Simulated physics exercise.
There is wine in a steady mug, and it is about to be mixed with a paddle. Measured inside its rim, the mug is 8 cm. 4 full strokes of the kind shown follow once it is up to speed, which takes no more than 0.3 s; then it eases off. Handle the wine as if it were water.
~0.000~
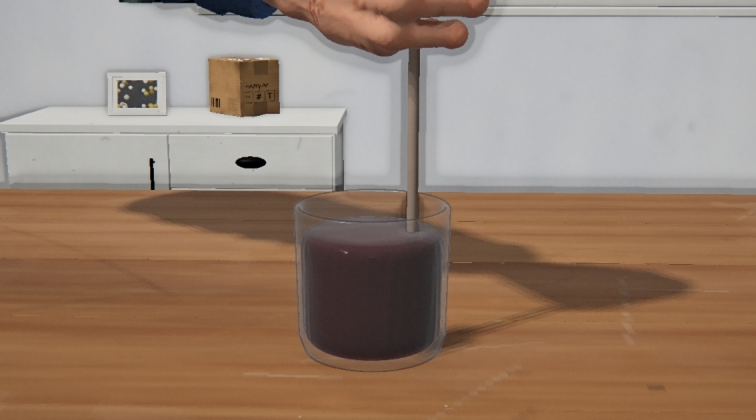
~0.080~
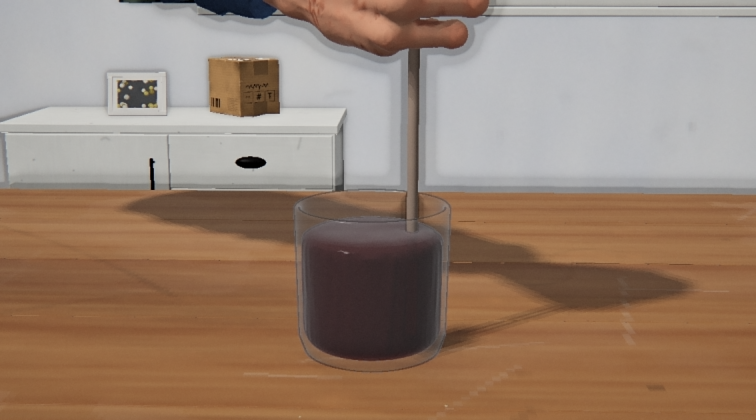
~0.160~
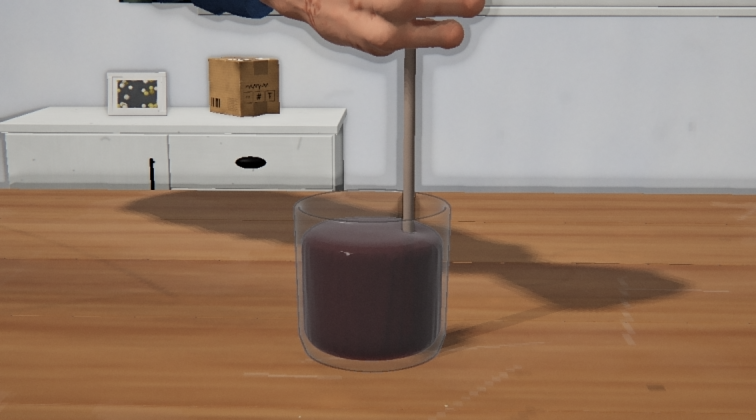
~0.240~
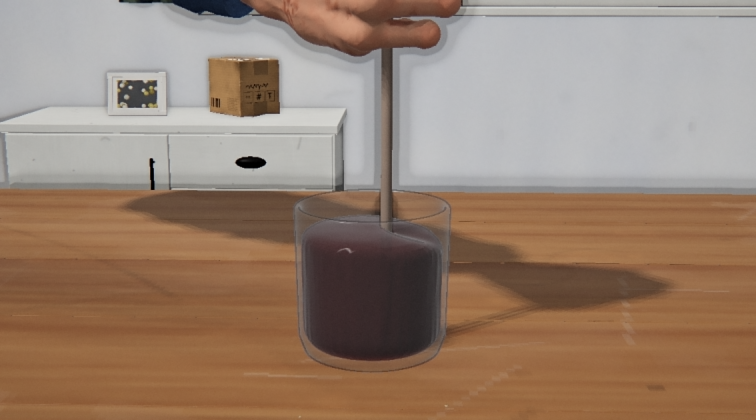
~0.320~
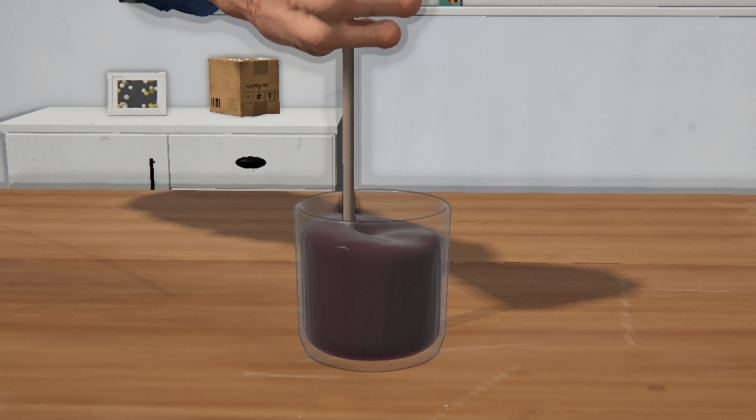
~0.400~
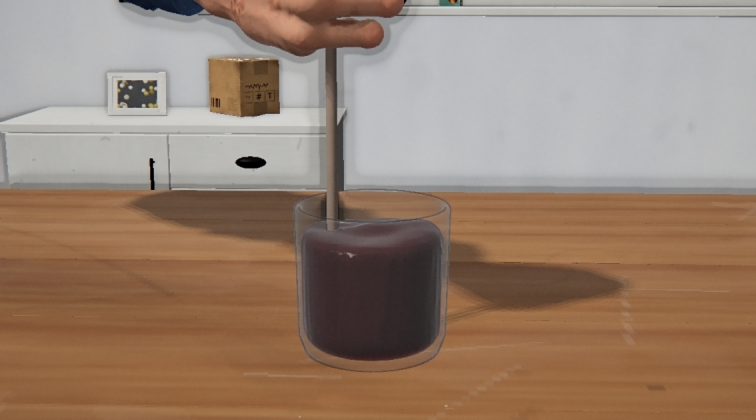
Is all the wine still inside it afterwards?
Yes.
After 0.88 s 0 ml is over the rim.
After 1.35 s 0 ml is over the rim.
After 1.83 s 0 ml is over the rim.
After 2.30 s 0 ml is over the rim.
In the end 0 ml is over the rim.
